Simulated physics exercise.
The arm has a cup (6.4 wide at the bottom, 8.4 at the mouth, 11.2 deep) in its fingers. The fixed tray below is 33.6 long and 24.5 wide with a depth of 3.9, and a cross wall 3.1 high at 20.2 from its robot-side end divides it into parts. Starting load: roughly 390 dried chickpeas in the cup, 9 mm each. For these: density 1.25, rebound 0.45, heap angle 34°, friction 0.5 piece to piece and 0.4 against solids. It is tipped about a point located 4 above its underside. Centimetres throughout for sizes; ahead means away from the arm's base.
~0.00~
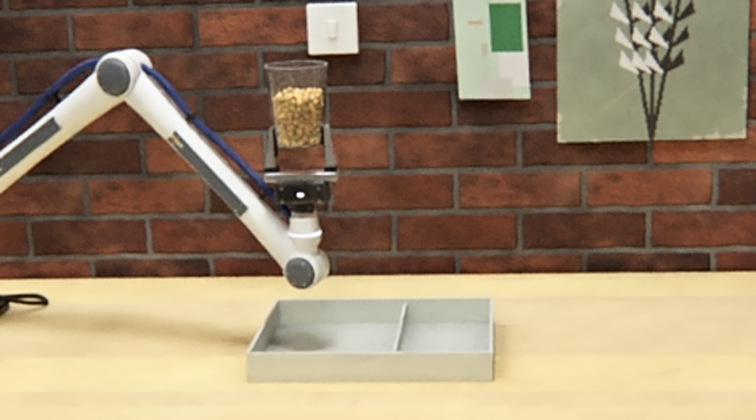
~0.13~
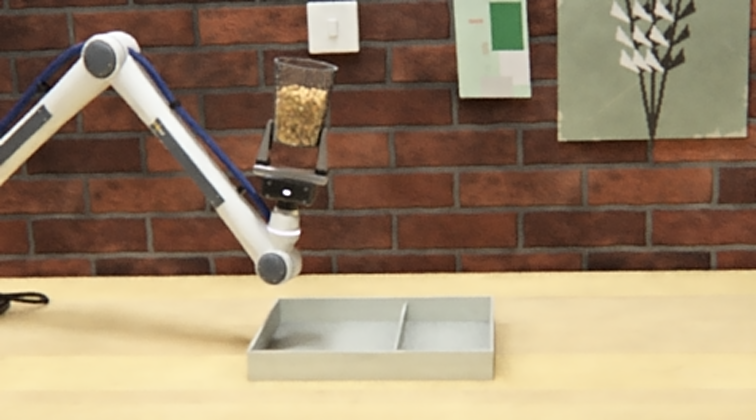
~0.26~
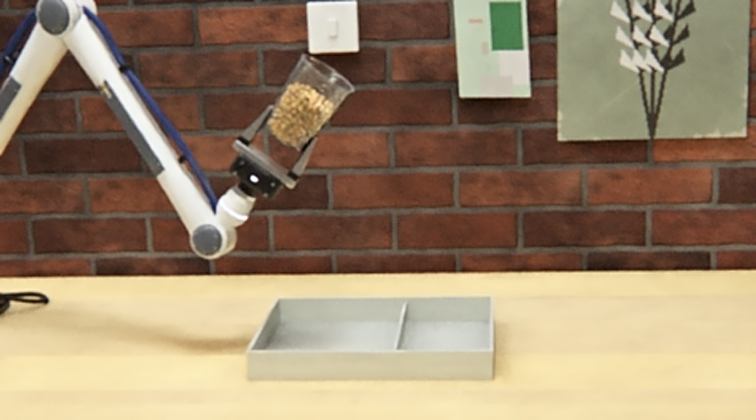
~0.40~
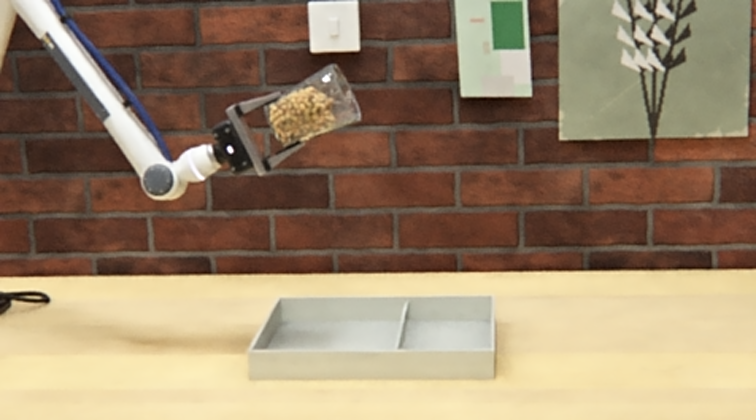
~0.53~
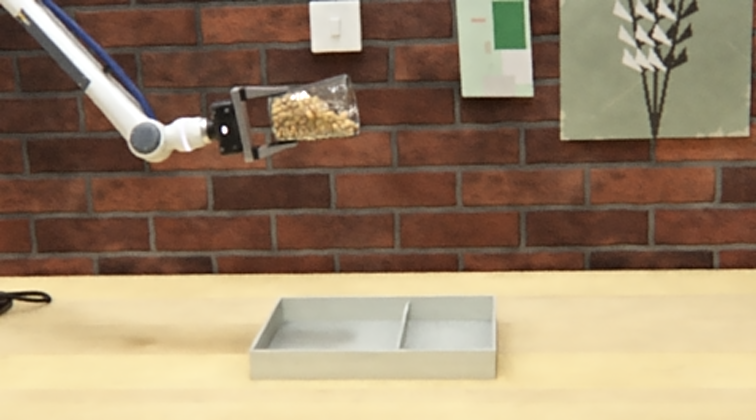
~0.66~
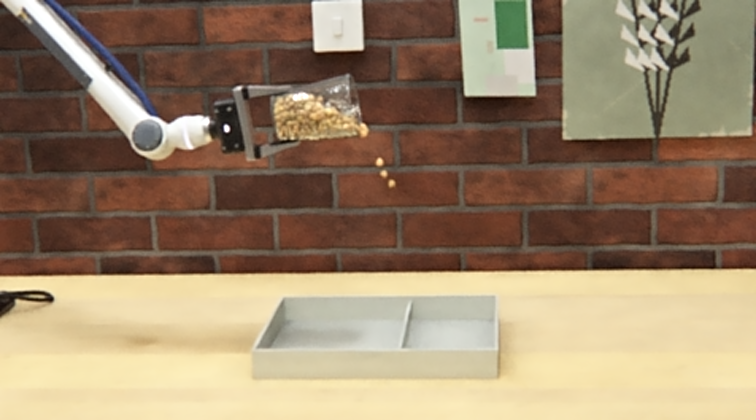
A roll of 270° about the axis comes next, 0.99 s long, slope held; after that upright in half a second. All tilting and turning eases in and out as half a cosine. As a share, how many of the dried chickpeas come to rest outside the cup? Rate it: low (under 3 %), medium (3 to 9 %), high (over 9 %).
Rating: High.
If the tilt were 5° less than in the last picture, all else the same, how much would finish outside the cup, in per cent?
Estimate: Near 15 %.
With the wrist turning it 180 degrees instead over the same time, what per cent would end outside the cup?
I'd put it at about 20 %.
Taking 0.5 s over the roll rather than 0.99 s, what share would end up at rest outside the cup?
That would give near 20 in a hundred.
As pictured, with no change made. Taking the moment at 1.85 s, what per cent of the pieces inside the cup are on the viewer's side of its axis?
Something like 40 per cent, give or take.
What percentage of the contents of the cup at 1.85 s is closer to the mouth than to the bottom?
Around 35 per cent.
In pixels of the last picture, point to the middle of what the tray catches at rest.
Near (416, 341).
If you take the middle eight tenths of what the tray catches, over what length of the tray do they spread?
Around 24 cm.
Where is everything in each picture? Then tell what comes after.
In the first frame, the cup middle at (298, 106), upright; upper third of the load around (297, 101), from x 275 to 320, top at y 90; 390 in the cup.
In the second frame, the cup middle at (301, 104), tipped 11°; upper third of the load around (298, 101), from x 275 to 325, top at y 90.
In the third frame, the cup middle at (305, 106), tipped 37°; upper third of the load around (299, 102), from x 270 to 330, top at y 85.
In the fourth frame, the cup middle at (310, 110), tipped 66°; upper third of the load around (302, 103), from x 270 to 330, top at y 90.
In the fifth frame, the cup middle at (313, 112), tipped 81°; upper third of the load around (297, 106), from x 275 to 355, top at y 95.
In the sixth frame, the cup middle at (315, 112), tipped 82°; upper third of the load around (298, 107), from x 275 to 390, top at y 95; 387 in the cup, 3 in flight or on a rim.
After 1.26 s, tipped 82°, highest piece 38 above the table; 342 in the cup, 12 in the robot-side part, 6 in the far-side part, 30 in flight or on a rim.
After 1.85 s, tipped 53°, highest piece 38 above the table; 277 in the cup, 55 in the far-side part, 47 in the robot-side part, 11 in flight or on a rim.
After 2.35 s, upright, highest piece 39 above the table; 277 in the cup, 60 in the far-side part, 53 in the robot-side part.
After 3.05 s, upright, highest piece 39 above the table; 277 in the cup, 60 in the far-side part, 53 in the robot-side part.
In the end, 277 in the cup, 60 in the far-side part, 53 in the robot-side part. That is 29 % outside the cup.
